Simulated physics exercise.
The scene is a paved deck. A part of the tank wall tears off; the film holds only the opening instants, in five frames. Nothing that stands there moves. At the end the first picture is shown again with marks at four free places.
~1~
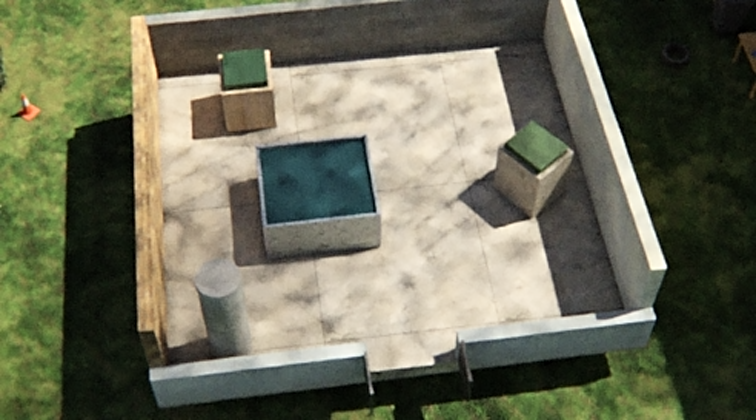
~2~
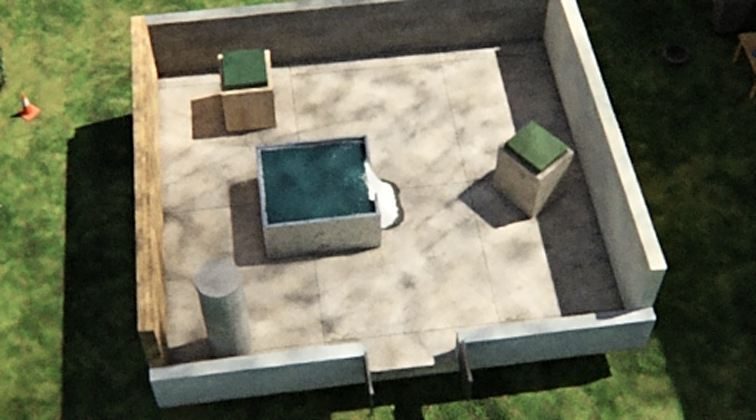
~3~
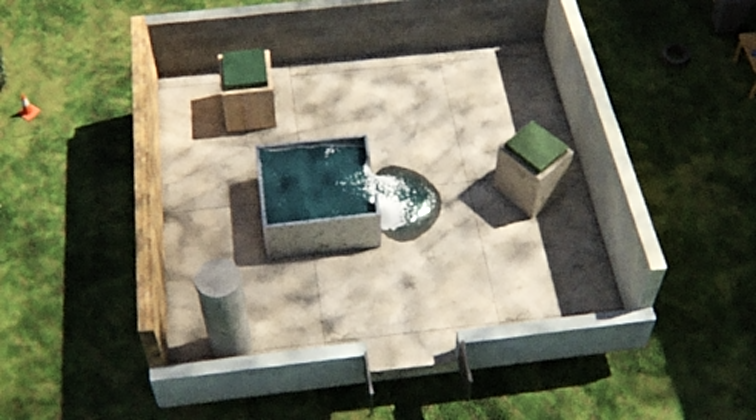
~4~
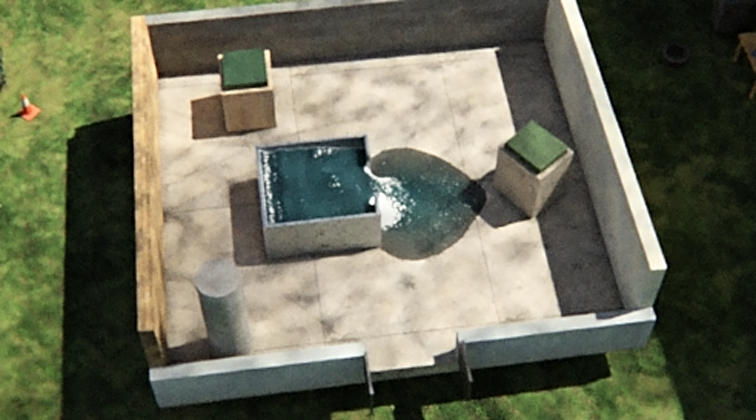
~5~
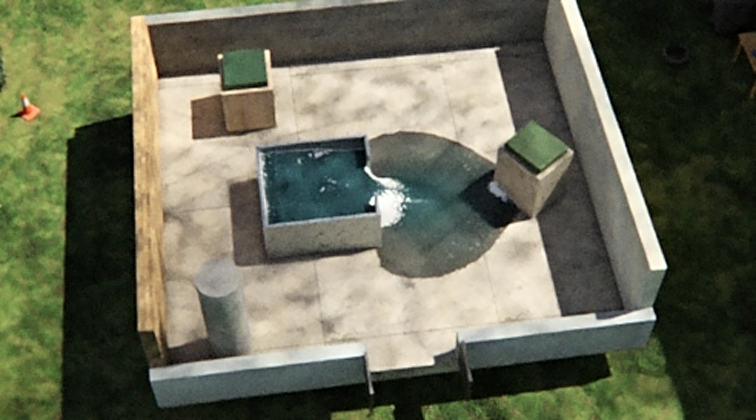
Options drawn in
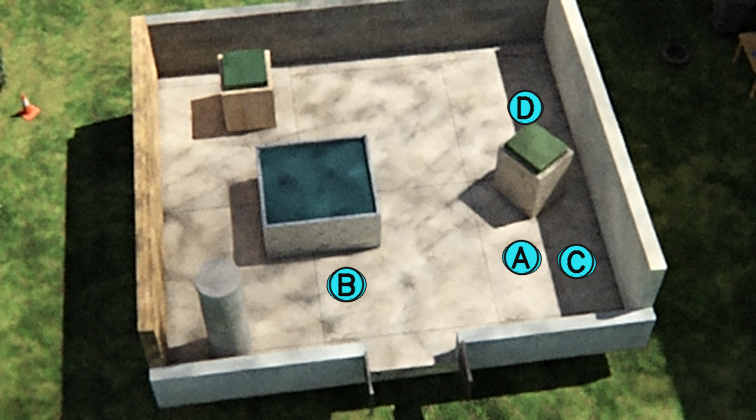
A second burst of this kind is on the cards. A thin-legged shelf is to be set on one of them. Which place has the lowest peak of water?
Take B.
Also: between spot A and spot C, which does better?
It is A.
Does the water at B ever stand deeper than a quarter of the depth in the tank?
No.
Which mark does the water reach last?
It is B.
On the marked copy, A at (521, 257); B at (346, 284); C at (576, 261); D at (525, 107).
For spot A, the water peaks at about 19 % of the depth that stood in the tank.
For spot B, the water peaks at about 8 % of the depth that stood in the tank.
For spot C, the water peaks at about 30 % of the depth that stood in the tank.
For spot D, the water peaks at about 19 % of the depth that stood in the tank.
